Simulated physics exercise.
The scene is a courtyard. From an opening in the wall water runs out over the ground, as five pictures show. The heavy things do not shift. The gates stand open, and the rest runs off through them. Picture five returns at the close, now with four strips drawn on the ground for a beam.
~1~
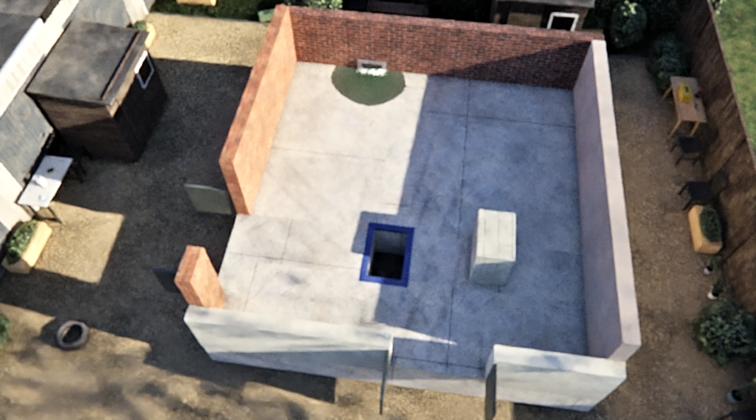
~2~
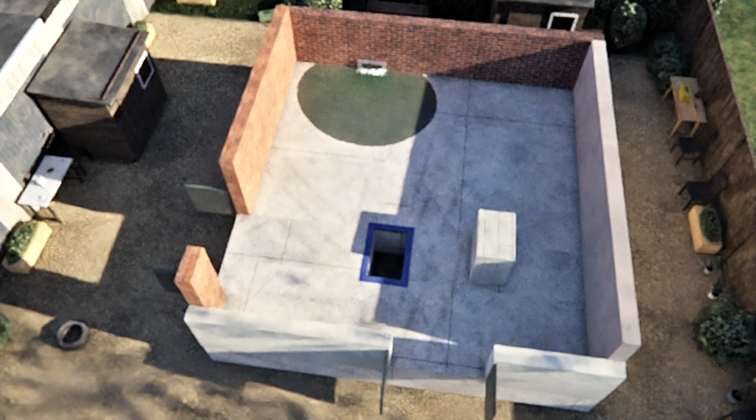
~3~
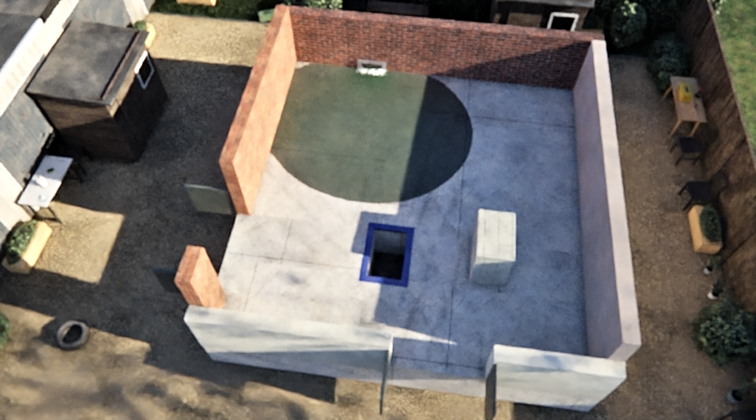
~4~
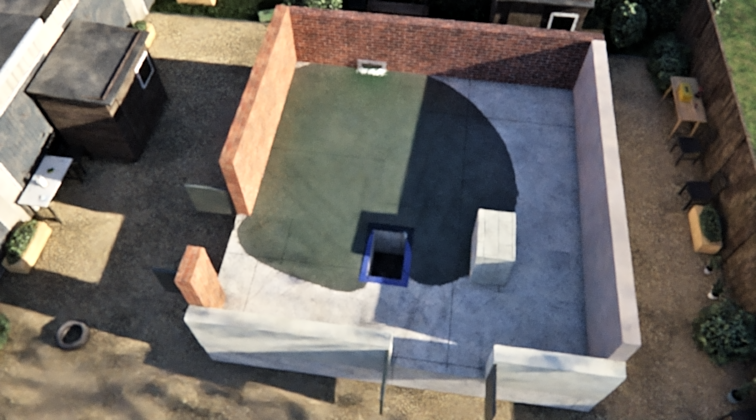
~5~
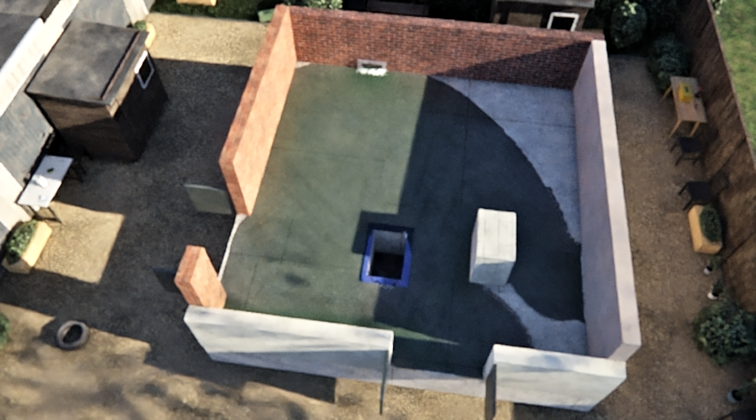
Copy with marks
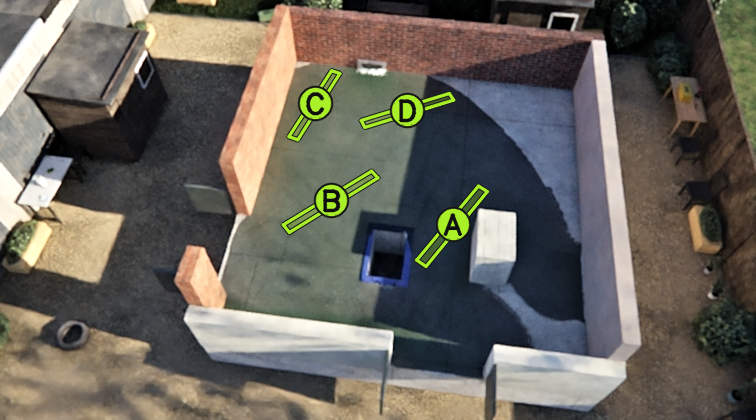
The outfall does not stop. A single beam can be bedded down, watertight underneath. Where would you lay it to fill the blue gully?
The answer is spot A.
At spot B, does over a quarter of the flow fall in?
No.
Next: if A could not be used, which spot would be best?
C.
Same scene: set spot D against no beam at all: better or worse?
Spot D is worse.
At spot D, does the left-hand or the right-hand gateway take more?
The right one.
On the marked copy, A from (421, 263) to (482, 188); B from (286, 228) to (374, 174); C from (293, 138) to (335, 72); D from (363, 123) to (451, 96).
Choosing A, about 46 % of the stream runs into the blue gully, about 53 % out by the gates.
Choosing B, about 10 % of the stream runs into the blue gully, about 89 % out by the gates.
Choosing C, about 25 % of the stream runs into the blue gully, about 74 % out by the gates.
Choosing D, about 12 % of the stream runs into the blue gully, about 88 % out by the gates.
